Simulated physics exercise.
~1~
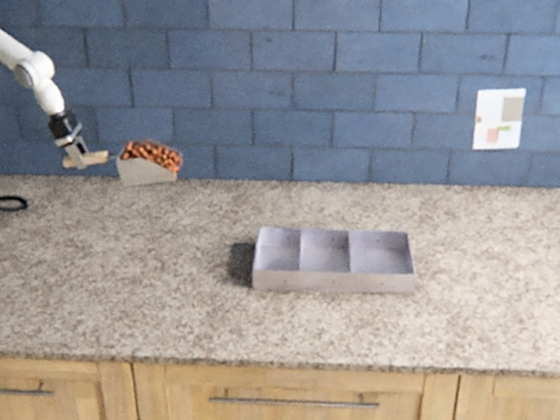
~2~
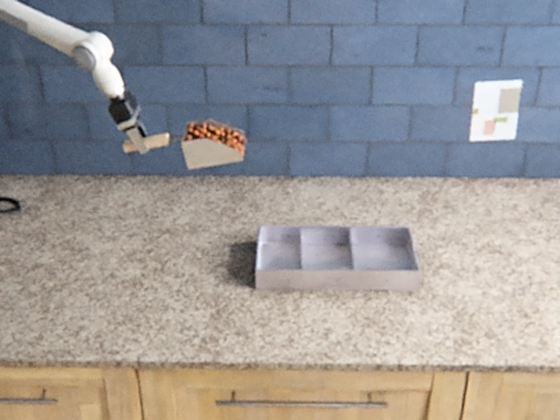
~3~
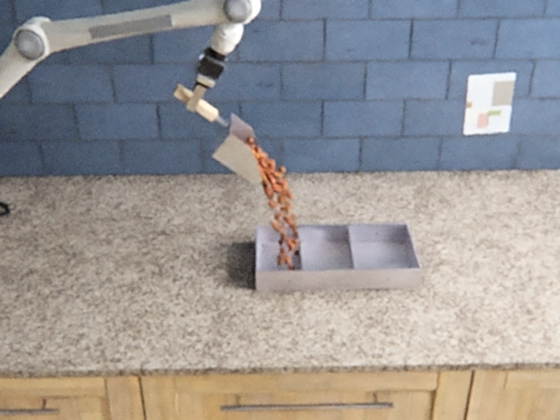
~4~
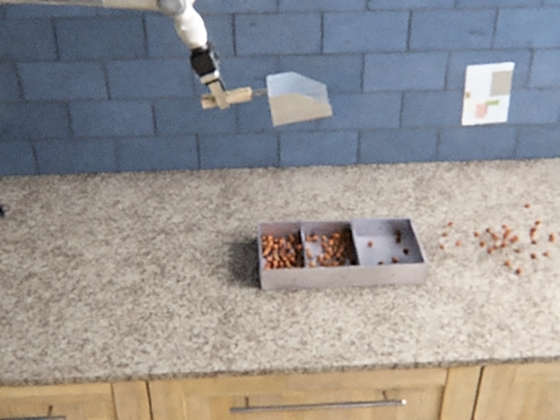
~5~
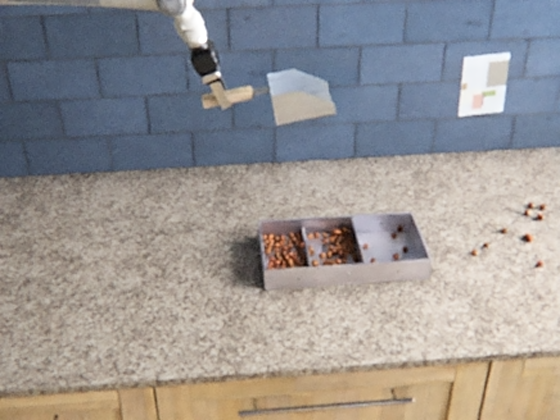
At first, a white robot arm holds a scoop heaped with small brown nuts above a speckled counter, near a gray box split into three parts. The arm carries the scoop to the right, toward the box. It then tips the scoop steeply forward, and the nuts pour in a stream into the left part. Moving farther right, the arm levels the emptied scoop while stray nuts scatter to the right of the box. At the end, the scoop is still, with most nuts in the left and middle parts, a few in the right, and others lying on the counter.
